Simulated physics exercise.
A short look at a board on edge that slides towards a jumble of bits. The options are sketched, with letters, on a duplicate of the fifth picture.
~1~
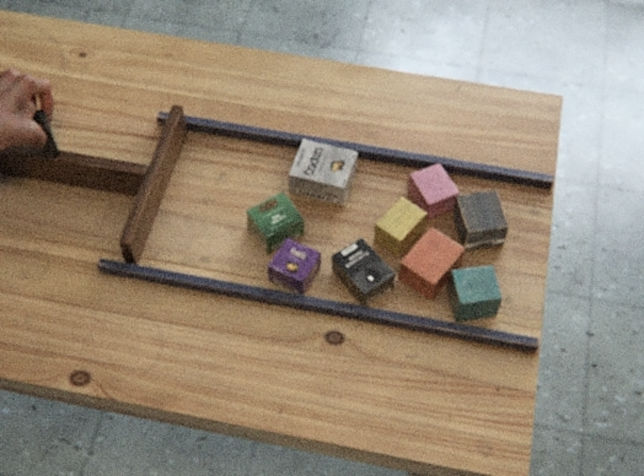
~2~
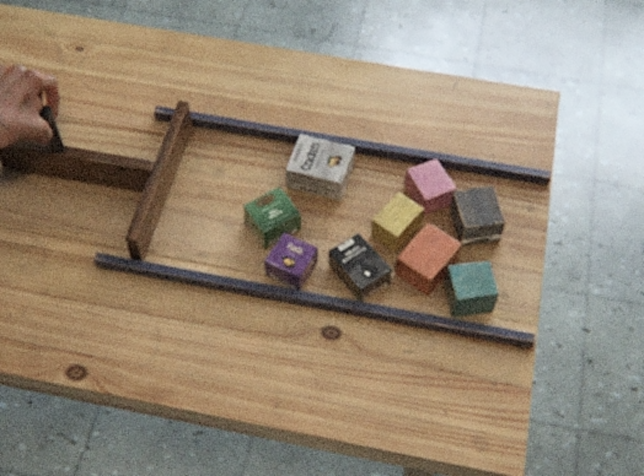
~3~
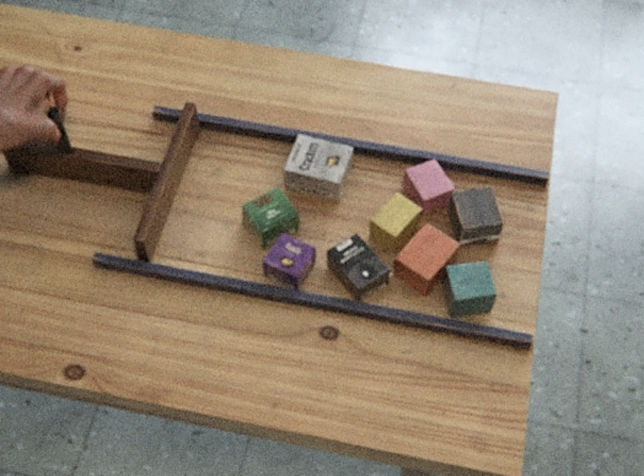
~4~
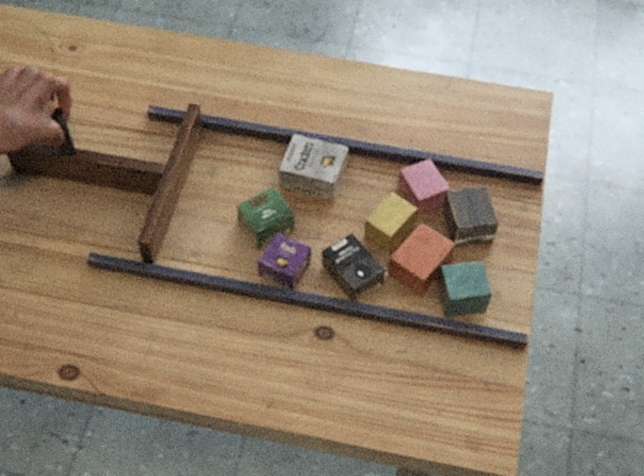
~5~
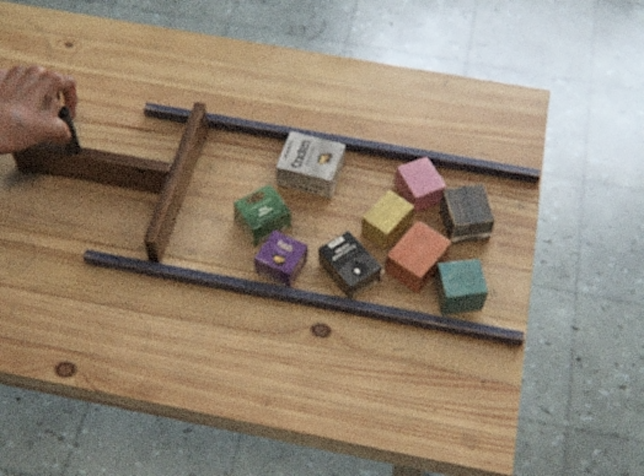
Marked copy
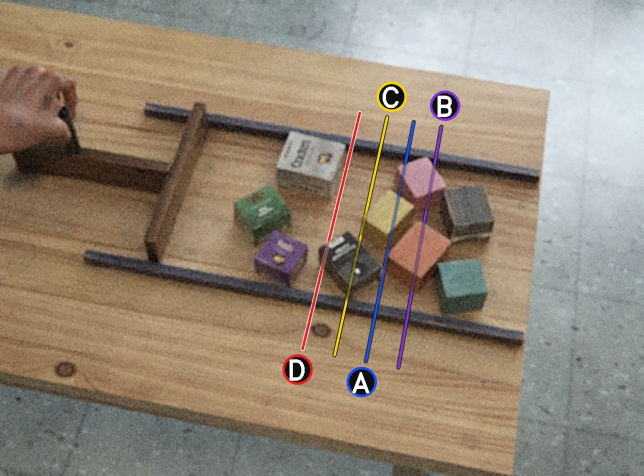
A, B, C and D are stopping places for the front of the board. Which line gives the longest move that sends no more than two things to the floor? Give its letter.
Up to line B.
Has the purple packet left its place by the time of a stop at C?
Yes.
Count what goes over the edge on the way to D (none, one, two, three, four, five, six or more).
By then, none.
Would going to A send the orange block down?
No.
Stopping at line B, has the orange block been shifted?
Yes.
On the copy, A at (392, 232); B at (422, 237); C at (363, 226); D at (334, 221).
On B. First, board (263, 184); green packet (291, 217); turquoise block (461, 287).
Then, board (352, 199); turquoise block (472, 294); grey box (482, 215).
Finally, board (420, 211); grey box over the edge; turquoise block (523, 309); one fallen.
By contrast, A is within the limit but short; C is within the limit but short; D is within the limit but short.
